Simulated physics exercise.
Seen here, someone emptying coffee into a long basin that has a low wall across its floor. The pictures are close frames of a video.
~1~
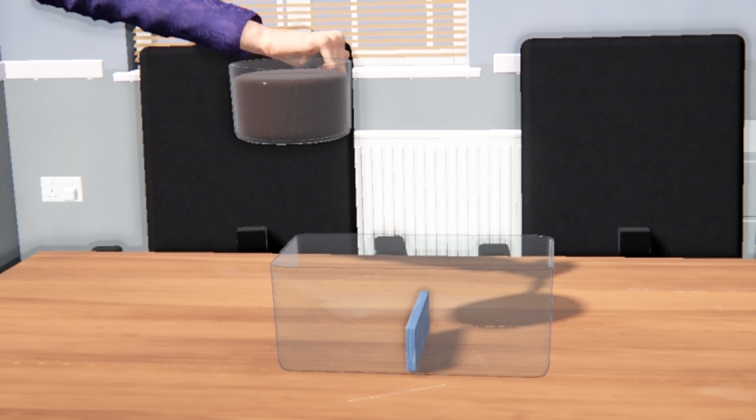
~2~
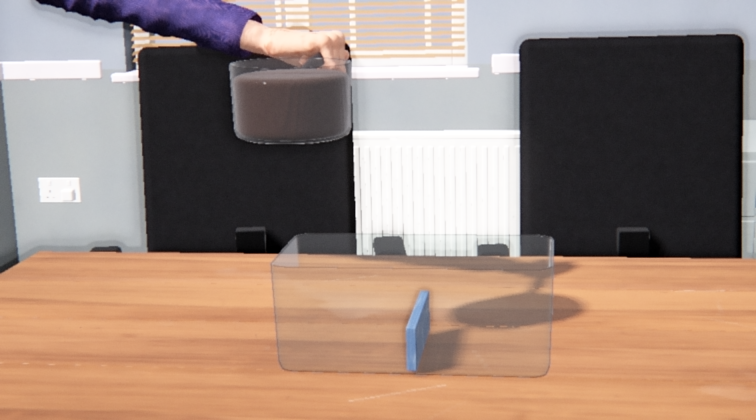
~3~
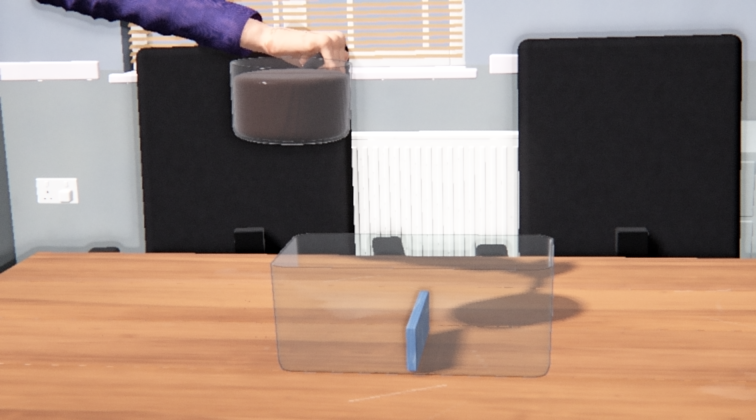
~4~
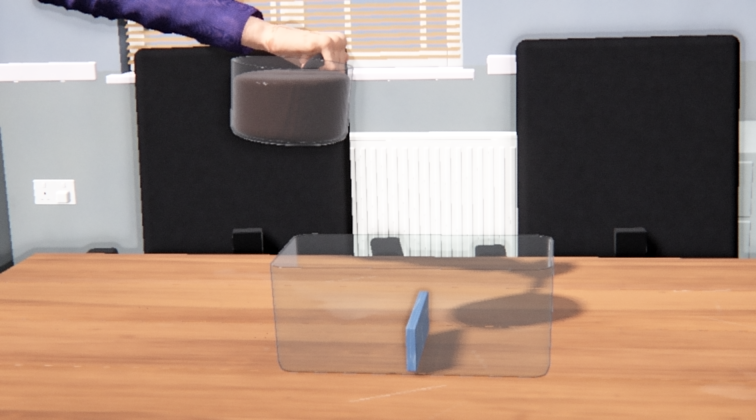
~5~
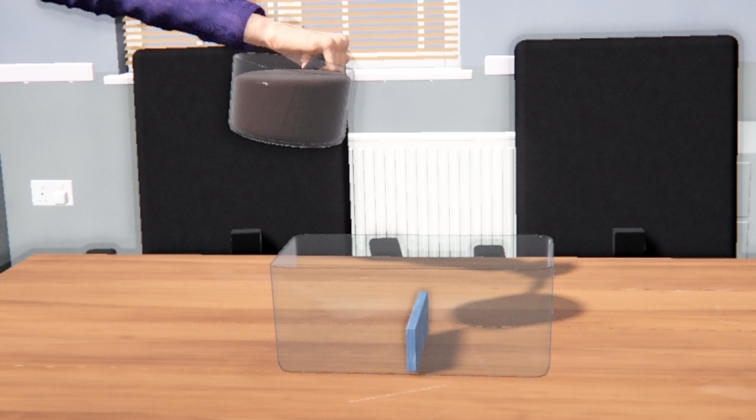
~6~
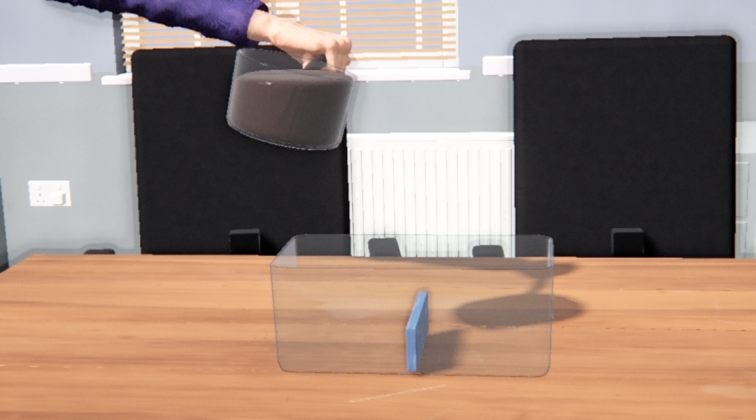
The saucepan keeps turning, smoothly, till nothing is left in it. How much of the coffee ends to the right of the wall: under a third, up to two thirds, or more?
The share right of the wall is from a third to two thirds.
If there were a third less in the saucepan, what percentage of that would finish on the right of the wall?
Close to 30 per cent.
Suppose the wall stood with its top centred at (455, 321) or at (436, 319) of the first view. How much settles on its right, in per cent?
First some 15, then 35 per cent.
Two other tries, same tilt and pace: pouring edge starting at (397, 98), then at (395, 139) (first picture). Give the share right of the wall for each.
Near 85 % and 75 %.
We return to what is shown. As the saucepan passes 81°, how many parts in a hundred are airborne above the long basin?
It comes to 40 per cent or so.
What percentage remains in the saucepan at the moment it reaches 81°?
It comes to 50 per cent or so.
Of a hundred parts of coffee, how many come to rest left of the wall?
Near 45 %.
A moment on, the saucepan is tipped on its side and 52 per cent is still to pour, 2 is left of the wall and 5 right of it.
Next, the saucepan is tipped right over and 7 per cent is still to pour, 27 is left of the wall and 53 right of it.
Then the saucepan is tipped right over and 0 per cent is still to pour, 45 is left of the wall and 53 right of it.
Later the saucepan is tipped right over and 0 per cent is still to pour, 45 is left of the wall and 54 right of it.
In the end 45 per cent lies left of the wall, 54 right of it and 1 outside.
